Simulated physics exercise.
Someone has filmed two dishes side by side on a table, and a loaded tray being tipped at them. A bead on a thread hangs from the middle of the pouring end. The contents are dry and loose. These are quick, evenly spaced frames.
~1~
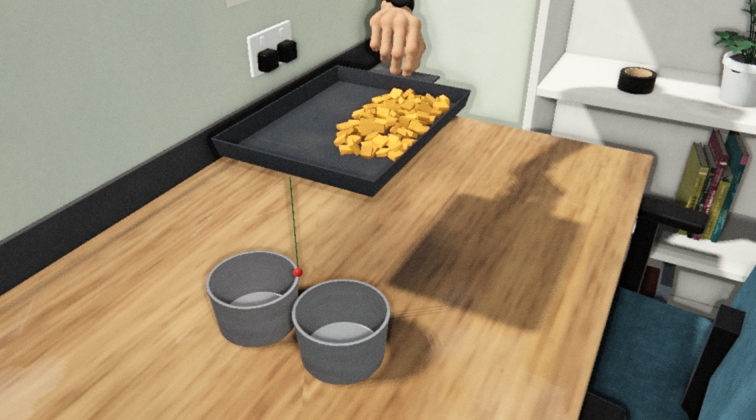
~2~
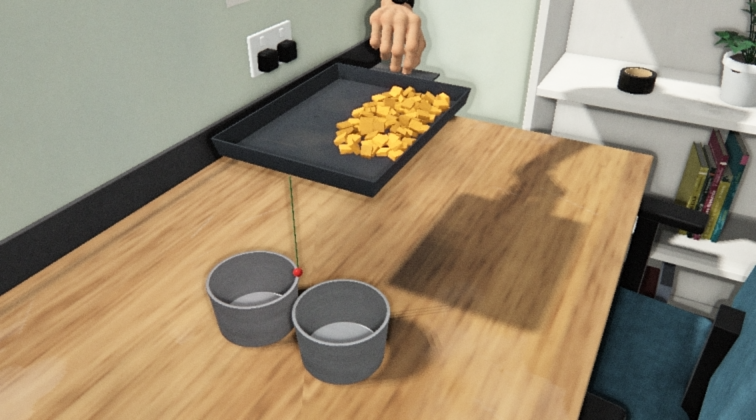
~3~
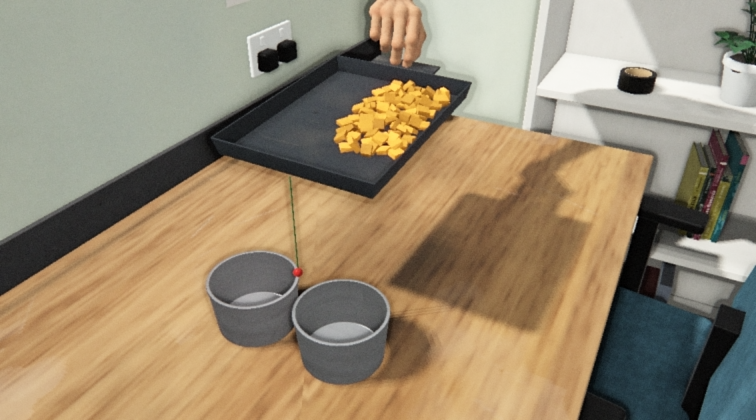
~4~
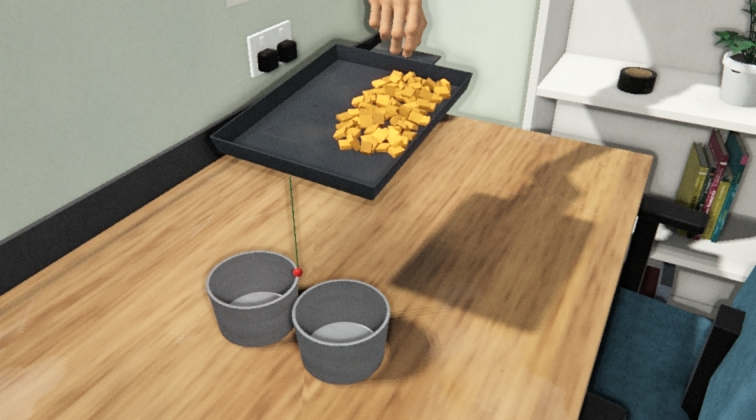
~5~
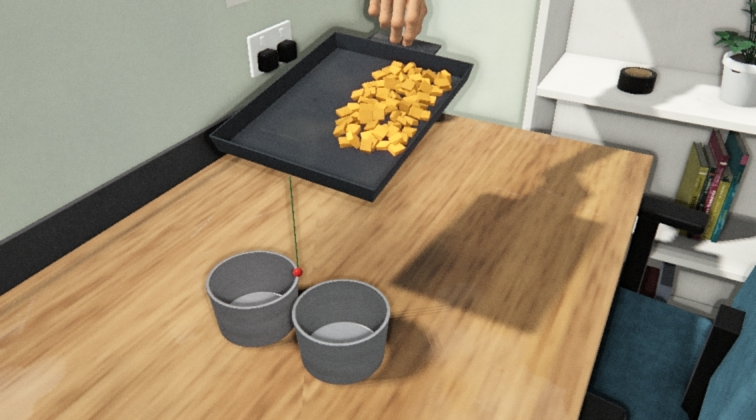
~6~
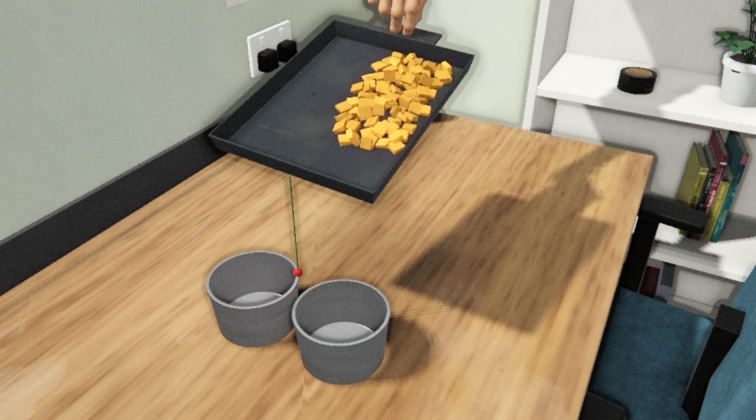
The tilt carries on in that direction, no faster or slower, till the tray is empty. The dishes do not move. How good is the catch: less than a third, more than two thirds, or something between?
They take over two thirds between them.
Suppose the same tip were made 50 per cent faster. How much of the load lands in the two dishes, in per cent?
It comes to 70 per cent or so.
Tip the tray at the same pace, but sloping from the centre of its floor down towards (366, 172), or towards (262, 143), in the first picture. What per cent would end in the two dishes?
About 70 and 50 per cent.
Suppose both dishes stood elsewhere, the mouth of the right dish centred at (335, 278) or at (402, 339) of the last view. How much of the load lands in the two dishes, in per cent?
About 10 and 70 per cent.
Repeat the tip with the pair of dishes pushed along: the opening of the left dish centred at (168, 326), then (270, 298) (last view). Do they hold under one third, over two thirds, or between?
One: Below one third. Two: Over two thirds.
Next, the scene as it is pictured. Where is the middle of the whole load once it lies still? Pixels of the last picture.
Roughly at (349, 354).
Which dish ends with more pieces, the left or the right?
The winner is the right one.
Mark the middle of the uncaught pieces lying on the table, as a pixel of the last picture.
Around (371, 405).
Just after the last frame, tray tipped steeply; every one on the tray.
A moment on, tray tipped right over; roughly two thirds on the tray; roughly a quarter in the right dish; about a tenth outside both.
Further on, tray tipped past a quarter turn; the larger part in the right dish; roughly a quarter outside both.
When it is over, tray tipped past a quarter turn; the larger part in the right dish; not one in the left dish; roughly a quarter outside both.
